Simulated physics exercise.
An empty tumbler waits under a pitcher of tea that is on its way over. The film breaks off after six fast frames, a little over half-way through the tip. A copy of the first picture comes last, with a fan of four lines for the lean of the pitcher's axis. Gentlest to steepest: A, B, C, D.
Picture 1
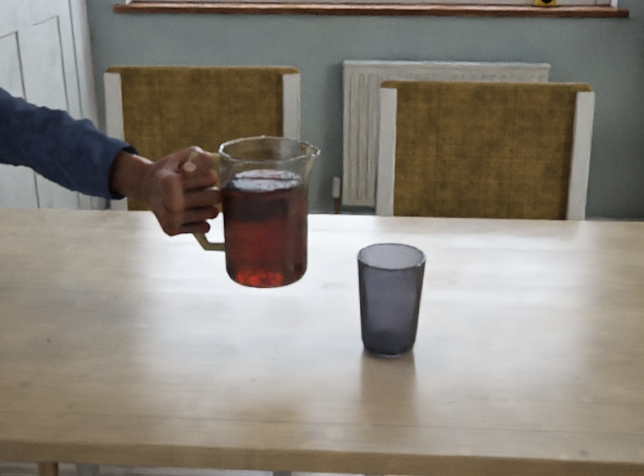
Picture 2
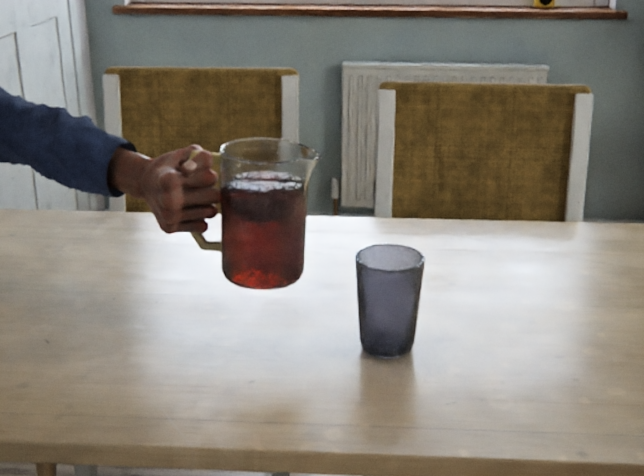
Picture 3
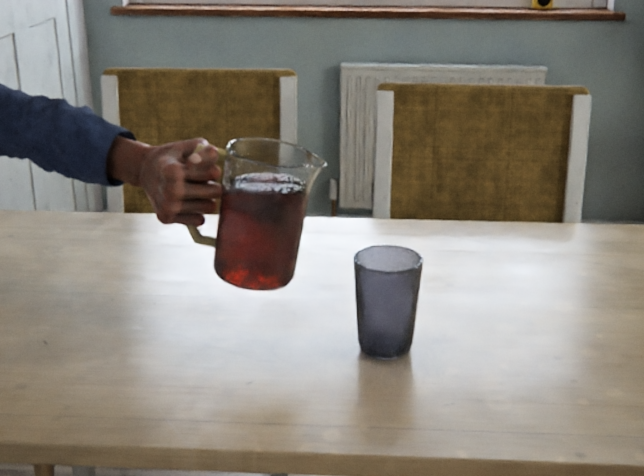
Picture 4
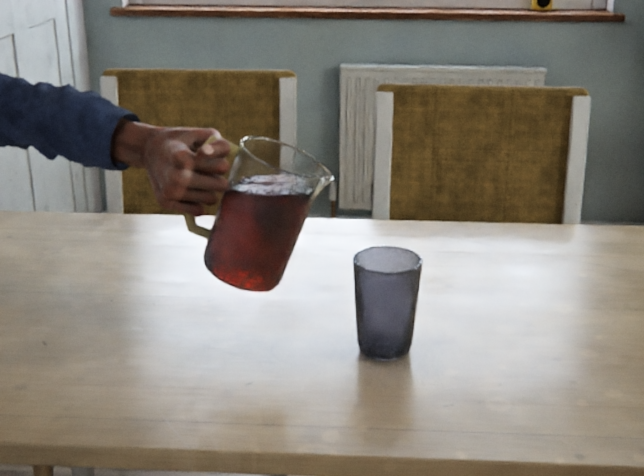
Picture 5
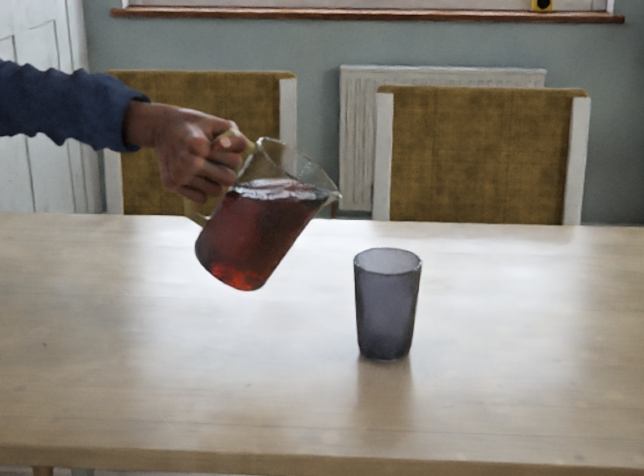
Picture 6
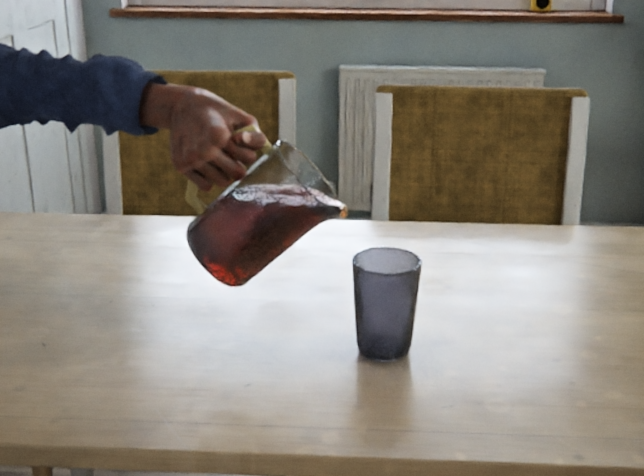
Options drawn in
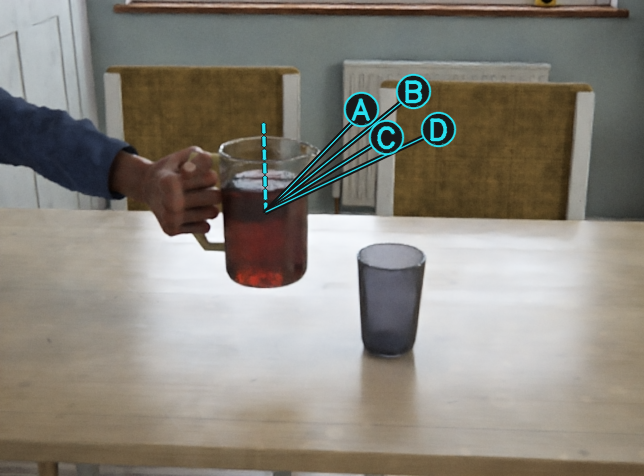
A hand in a blue sleeve held a glass pitcher of reddish tea above a wooden table, then steadily tilted it to the right, its spout lowering near an empty tumbler.
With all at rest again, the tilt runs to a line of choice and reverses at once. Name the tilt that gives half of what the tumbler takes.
Take D.
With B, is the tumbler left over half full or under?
Under.
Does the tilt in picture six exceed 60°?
No.
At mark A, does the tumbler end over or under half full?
Under.
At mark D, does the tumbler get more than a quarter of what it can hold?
Yes, clearly.
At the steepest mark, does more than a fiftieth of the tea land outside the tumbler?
No.
On the marked copy, A at (351, 123); B at (400, 102); C at (371, 145); D at (423, 137).
With A, the tumbler ends with about 7 % of what it can hold.
With B, the tumbler ends with about 17 % of what it can hold.
With C, the tumbler ends with about 30 % of what it can hold.
With D, the tumbler ends with about 48 % of what it can hold.
